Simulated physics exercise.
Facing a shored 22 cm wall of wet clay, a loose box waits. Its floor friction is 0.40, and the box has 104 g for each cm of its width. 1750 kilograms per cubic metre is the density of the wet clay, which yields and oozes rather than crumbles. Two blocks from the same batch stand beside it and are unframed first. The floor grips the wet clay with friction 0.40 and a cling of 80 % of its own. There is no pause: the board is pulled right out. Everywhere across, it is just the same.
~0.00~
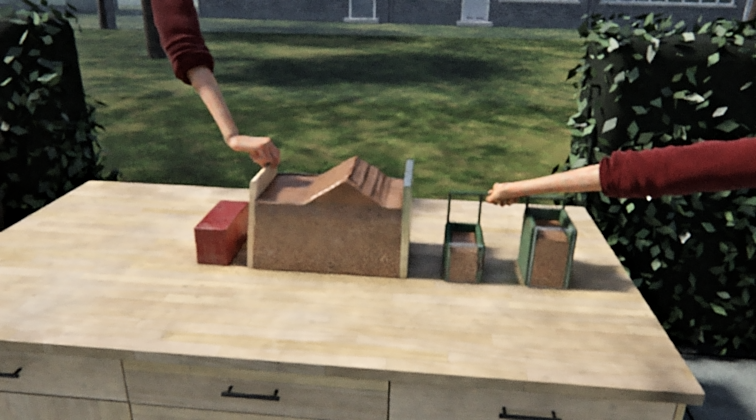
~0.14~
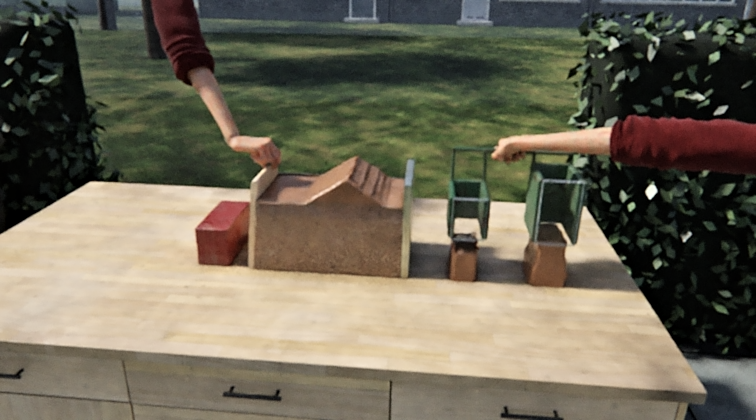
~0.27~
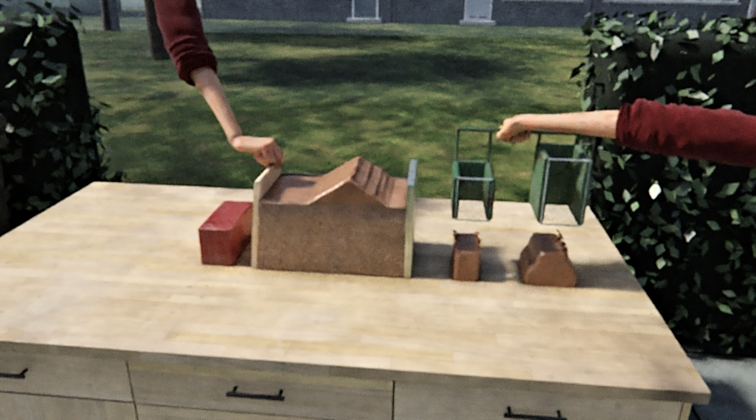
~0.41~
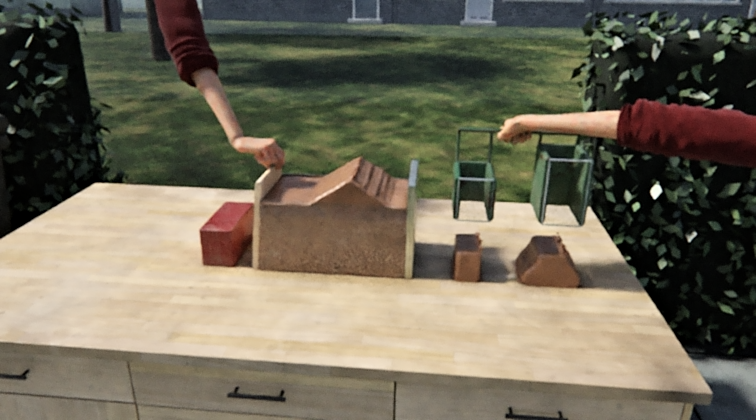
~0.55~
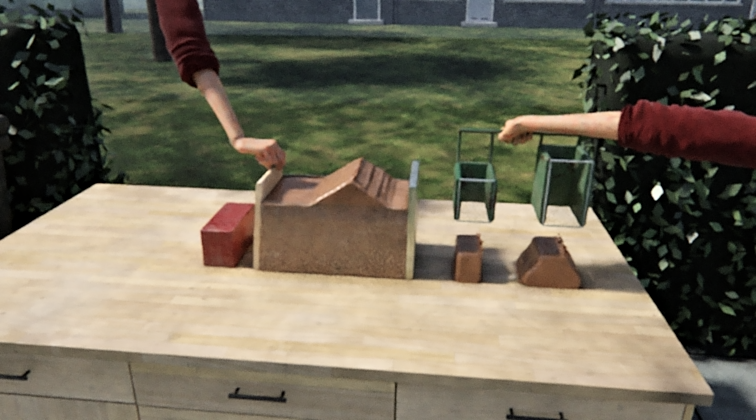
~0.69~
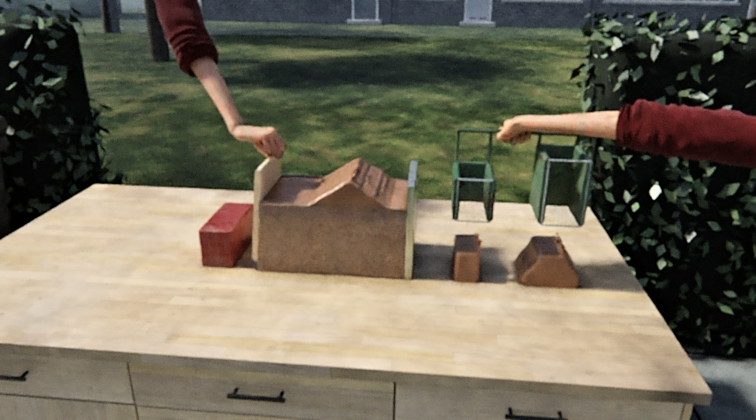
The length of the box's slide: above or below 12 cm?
Shorter than 12 cm.
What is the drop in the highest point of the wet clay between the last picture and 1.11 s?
Roughly 3.0 cm.
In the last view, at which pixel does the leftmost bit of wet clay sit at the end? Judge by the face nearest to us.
You'll find it close to (213, 261).
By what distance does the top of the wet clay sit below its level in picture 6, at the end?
About 6.0 cm.
By 0.88 s, the box has not moved.
By 1.11 s, the box has been pushed 2 mm.
By 1.34 s, the box has been pushed 5.0 cm.
By 1.57 s, the box has been pushed 6.3 cm.
By 1.62 s, at the end, the box has been pushed 6.3 cm.
